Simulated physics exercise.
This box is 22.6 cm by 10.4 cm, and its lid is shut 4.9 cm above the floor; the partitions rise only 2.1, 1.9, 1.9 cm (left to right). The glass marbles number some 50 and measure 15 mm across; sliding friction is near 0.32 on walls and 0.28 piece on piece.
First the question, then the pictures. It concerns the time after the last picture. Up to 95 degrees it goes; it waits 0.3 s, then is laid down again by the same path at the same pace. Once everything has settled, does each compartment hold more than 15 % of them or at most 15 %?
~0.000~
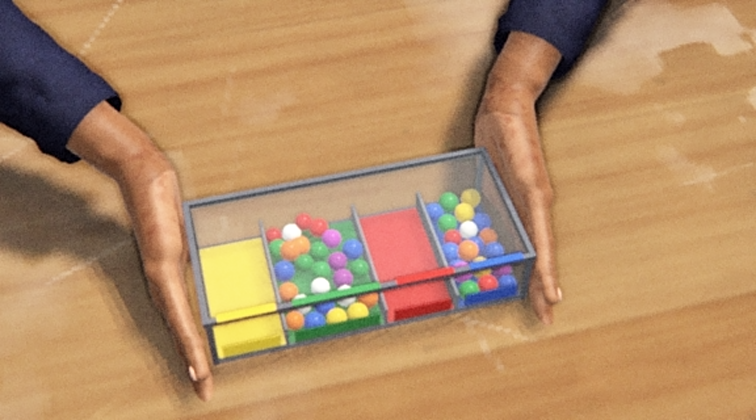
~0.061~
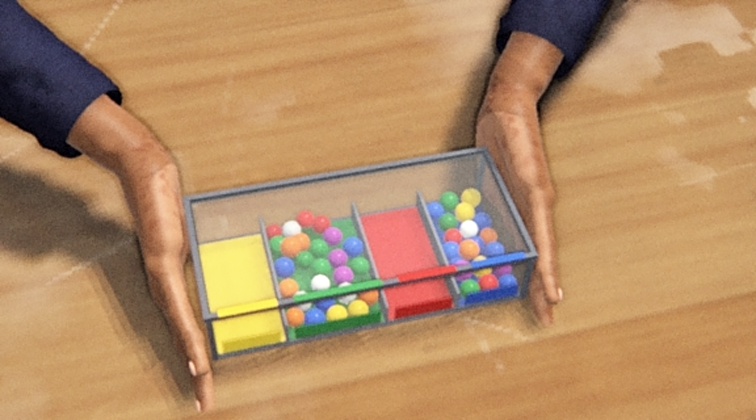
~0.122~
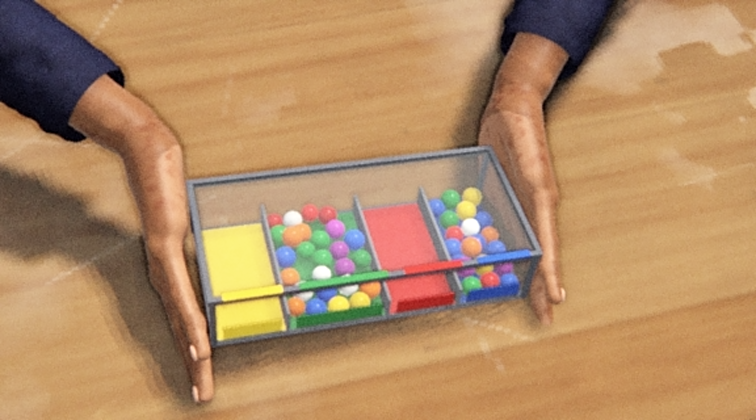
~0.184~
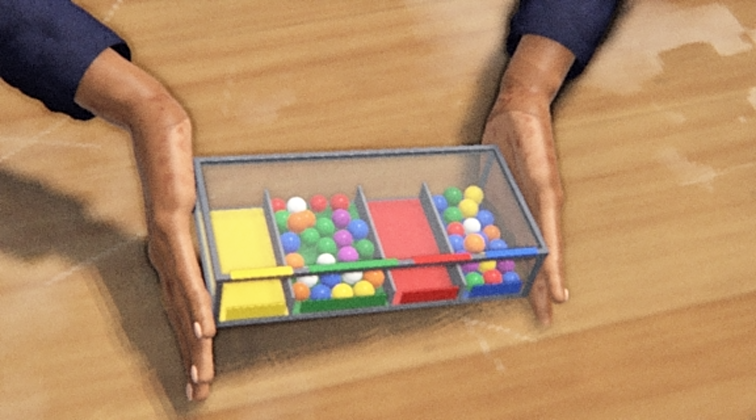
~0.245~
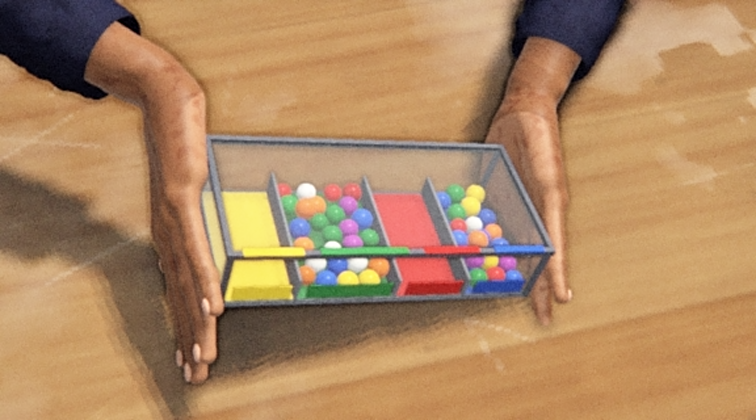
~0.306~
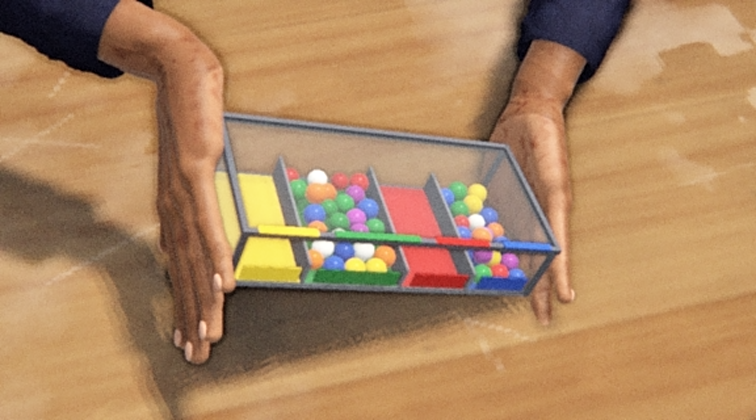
Red: At most 15 %; blue: More than 15 %; green: At most 15 %; yellow: At most 15 %.
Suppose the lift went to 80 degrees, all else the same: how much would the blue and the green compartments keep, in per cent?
Blue: 60 per cent; green: 40 per cent.
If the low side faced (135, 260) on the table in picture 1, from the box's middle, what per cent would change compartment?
The share would be about 90 percent.
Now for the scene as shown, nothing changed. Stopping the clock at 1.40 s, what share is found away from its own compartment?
45 percent.
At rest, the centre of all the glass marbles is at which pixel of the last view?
Once everything settles, the centre is around (471, 227).
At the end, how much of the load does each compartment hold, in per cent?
Going by colour, red ends with 5, blue with 95, green with 0 and yellow with 0.
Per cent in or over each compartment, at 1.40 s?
You'd find red at 15, blue at 70, green at 10 and yellow at 0 per cent.
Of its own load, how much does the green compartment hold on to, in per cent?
That compartment keeps close to 0 per cent of its own pieces.
After 1.40 s, tilt 95 degrees; red 15 %, blue 70 %, green 10 %.
After 2.13 s, tilt 48 degrees; blue 100 %.
After 2.89 s, tilt 0 degrees; red 5 %, blue 95 %.
By 3.7 s all is still; red 5 %, blue 95 %, green 0 %, yellow 0 %.
